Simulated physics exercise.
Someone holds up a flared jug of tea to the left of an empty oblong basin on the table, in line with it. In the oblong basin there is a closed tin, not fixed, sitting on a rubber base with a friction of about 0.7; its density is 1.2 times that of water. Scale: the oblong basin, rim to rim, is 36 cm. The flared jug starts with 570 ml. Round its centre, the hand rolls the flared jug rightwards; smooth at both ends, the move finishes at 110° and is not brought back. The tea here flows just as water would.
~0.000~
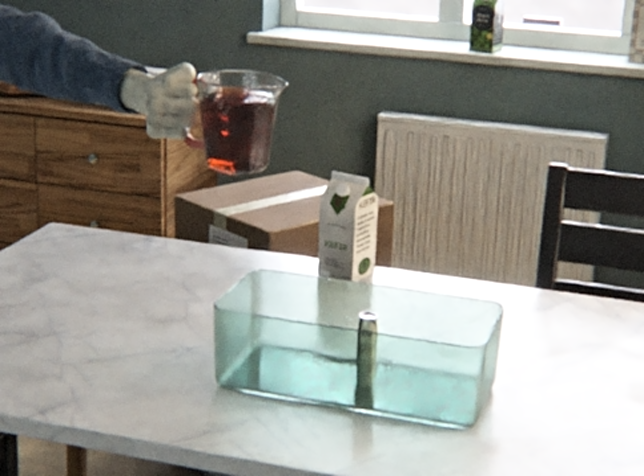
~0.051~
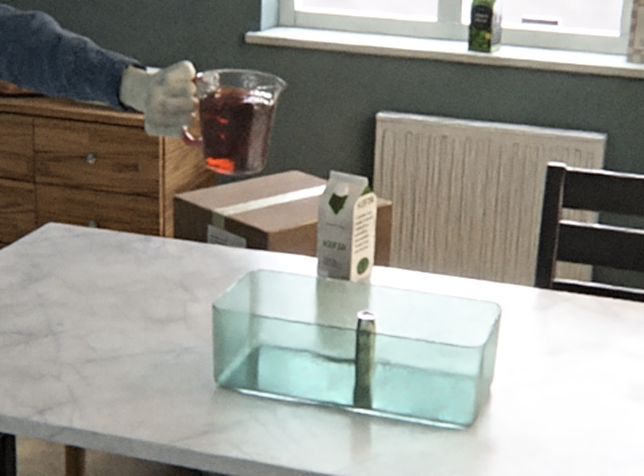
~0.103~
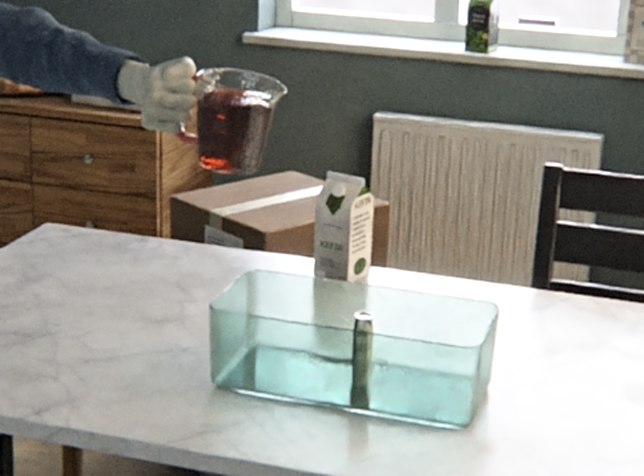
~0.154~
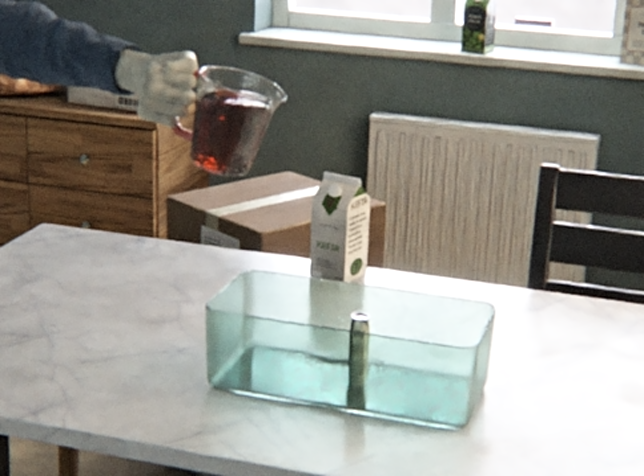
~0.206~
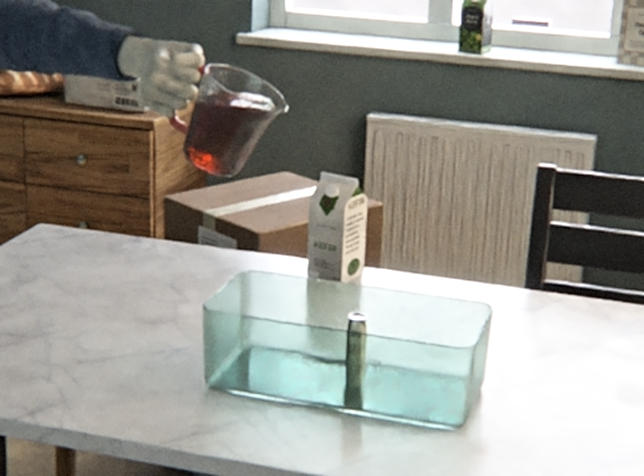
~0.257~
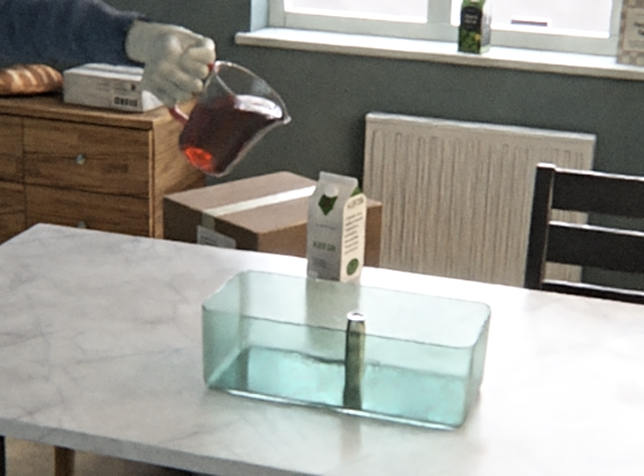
The clip shows a gloved hand holding a clear jug of reddish liquid above a table with a greenish transparent basin, an upright can inside it, and a carton behind; the hand gradually tilts the jug rightwards.
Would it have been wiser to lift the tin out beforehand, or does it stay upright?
It should have come out; it tips over.
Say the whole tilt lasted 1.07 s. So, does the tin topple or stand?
In that case the tin overturns.
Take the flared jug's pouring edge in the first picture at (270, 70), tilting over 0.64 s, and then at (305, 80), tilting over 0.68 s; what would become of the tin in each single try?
Run one: It does not tip. Run two: It tumbles.
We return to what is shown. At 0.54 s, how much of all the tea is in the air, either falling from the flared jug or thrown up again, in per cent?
I'd put it at about 40 percent.
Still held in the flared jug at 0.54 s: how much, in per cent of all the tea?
Fraction remaining: Approx. 52 per cent.
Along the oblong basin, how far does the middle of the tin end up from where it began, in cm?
Looks like roughly 8.5 cm in total.
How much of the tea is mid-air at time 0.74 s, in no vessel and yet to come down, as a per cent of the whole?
Close to 28 %.
Then, 0.54 s in, the tilt is 97° and 53 per cent is still to pour; the tin stands where it began.
Then, 0.74 s in, the tilt is 110° and 8 per cent is still to pour; the tin leans 24°.
Then, 0.96 s in, the tilt is 110° and 0 per cent is still to pour; the tin lies on its side.
Then, 1.19 s in, the tilt is 110° and 0 per cent is still to pour; the tin lies on its side.
Finally, the tin lies on its side.
